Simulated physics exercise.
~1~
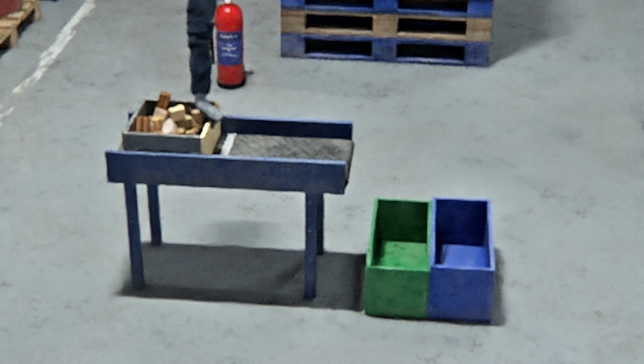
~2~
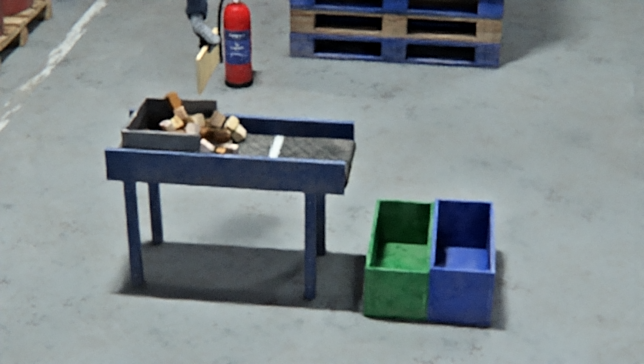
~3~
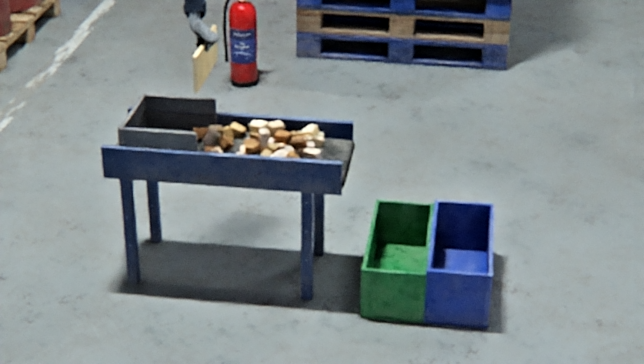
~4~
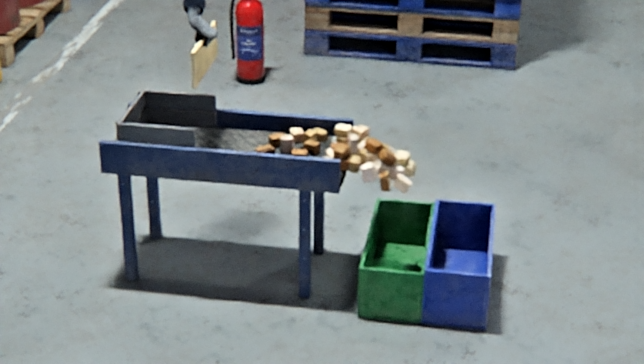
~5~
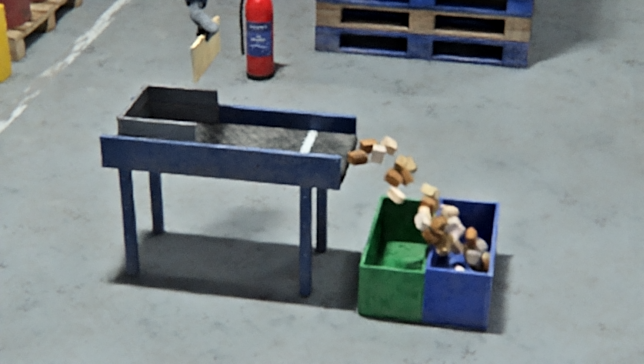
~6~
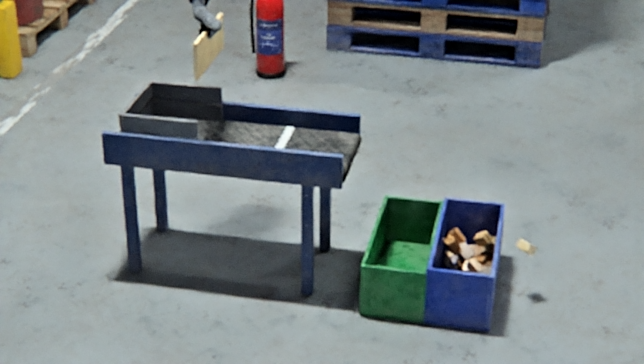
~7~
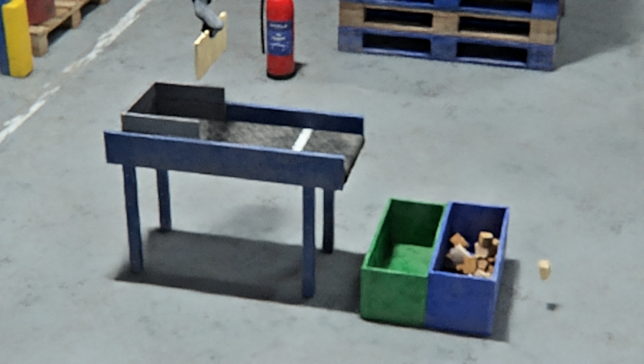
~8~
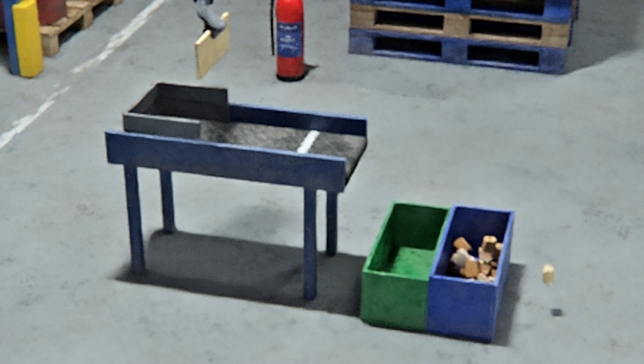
On a warehouse floor, wooden blocks ride off a belt, nearly all into the blue bin.
